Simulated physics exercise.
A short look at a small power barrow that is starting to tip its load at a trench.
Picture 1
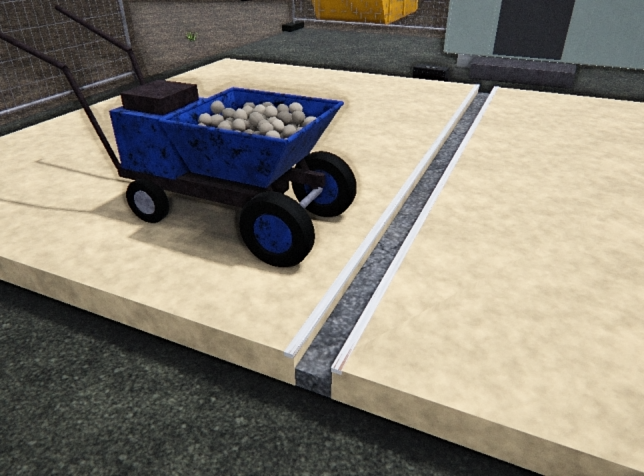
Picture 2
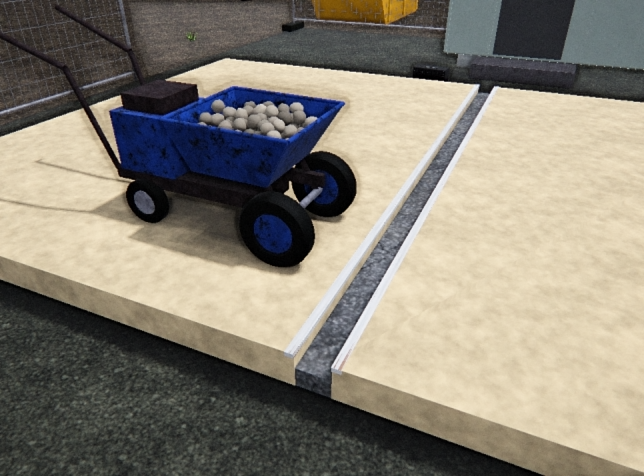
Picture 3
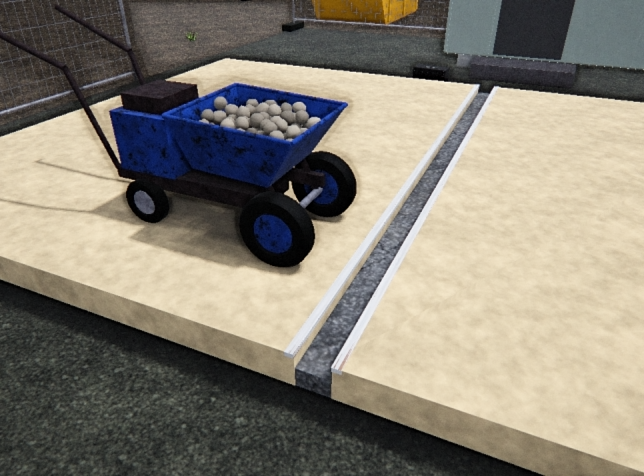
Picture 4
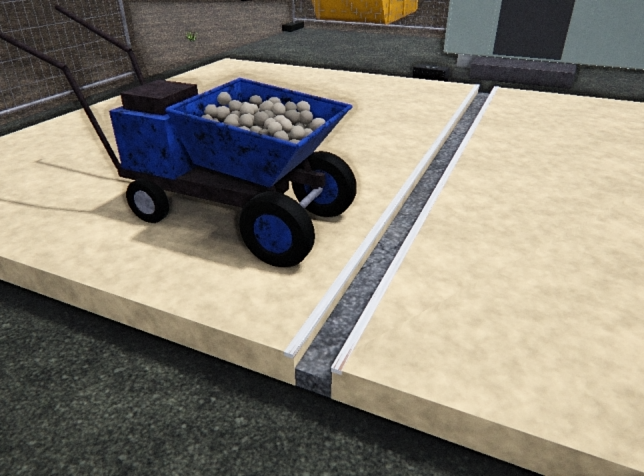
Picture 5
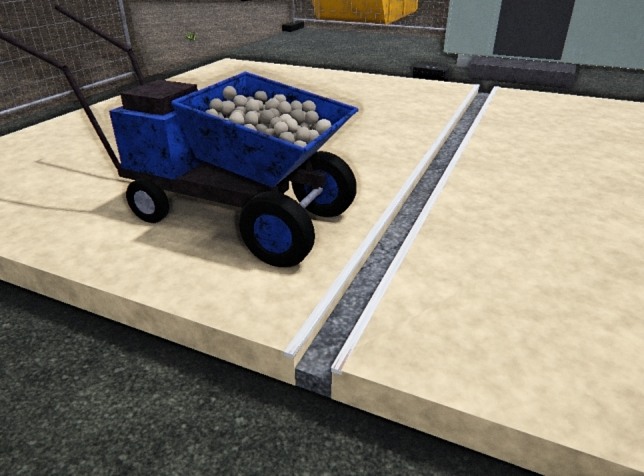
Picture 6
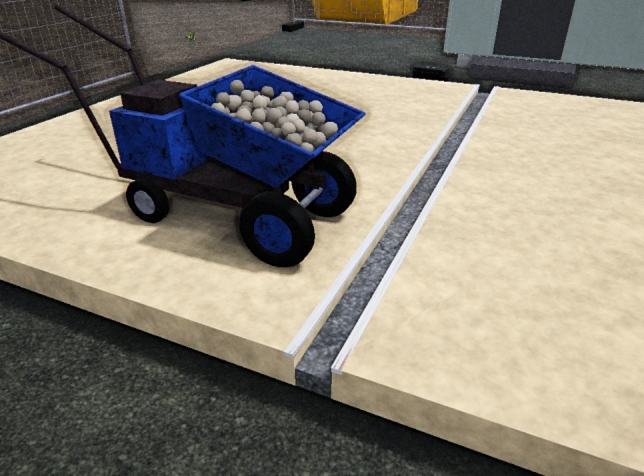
To begin with, a small blue power barrow loaded with rounded grey stones stands level on a pale slab, left of a narrow trench. The skip then starts to tilt, barely at first, its front lip shifting right and downward. By the close it is clearly tipped, while the wheels stay still.
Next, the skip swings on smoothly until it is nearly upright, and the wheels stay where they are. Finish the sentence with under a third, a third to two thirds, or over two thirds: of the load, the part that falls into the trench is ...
The part that falls into the trench is under a third.
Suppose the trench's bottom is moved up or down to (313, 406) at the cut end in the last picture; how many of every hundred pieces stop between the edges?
The share comes out near 30 percent.
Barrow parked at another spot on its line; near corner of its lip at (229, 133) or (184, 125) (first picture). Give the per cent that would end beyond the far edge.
In order: About 10 % and 0 %.
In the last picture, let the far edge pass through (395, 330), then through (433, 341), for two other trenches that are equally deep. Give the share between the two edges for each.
Respectively, 60 % and 90 %.
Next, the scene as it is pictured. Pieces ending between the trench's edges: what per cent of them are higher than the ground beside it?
I'd estimate around 35 %.
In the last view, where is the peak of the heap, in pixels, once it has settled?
At about (421, 262).
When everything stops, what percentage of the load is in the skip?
Estimate: Some 0 %.
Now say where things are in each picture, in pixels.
Lip of the skip at (287, 142), level; top of the load at (261, 121), river pebbles; first edge of the trench at (320, 308); far edge at (364, 320), the trench under half as wide as the skip, and about half as deep as wide, in the first frame.
Lip of the skip at (288, 143), level; top of the load at (261, 121), in the second frame.
Lip of the skip at (291, 144), tipped barely; top of the load at (264, 120), in the third frame.
Lip of the skip at (297, 147), tipped a little; top of the load at (250, 121), in the fourth frame.
Lip of the skip at (304, 151), tipped a little; top of the load at (253, 107), in the fifth frame.
Lip of the skip at (313, 156), tipped clearly; top of the load at (247, 110); first edge of the trench at (320, 308); far edge at (364, 320), in the sixth frame.
Soon after the last picture, skip tipped steeply; all in the skip.
A little later, skip tipped right over; most in the skip; a small part beyond it; a stray few falling.
Later still, skip tipped right over; a small part in the skip; a small part in or heaped over the trench; most beyond it.
By the end, skip tipped right over; about a quarter in or heaped over the trench; most beyond it.
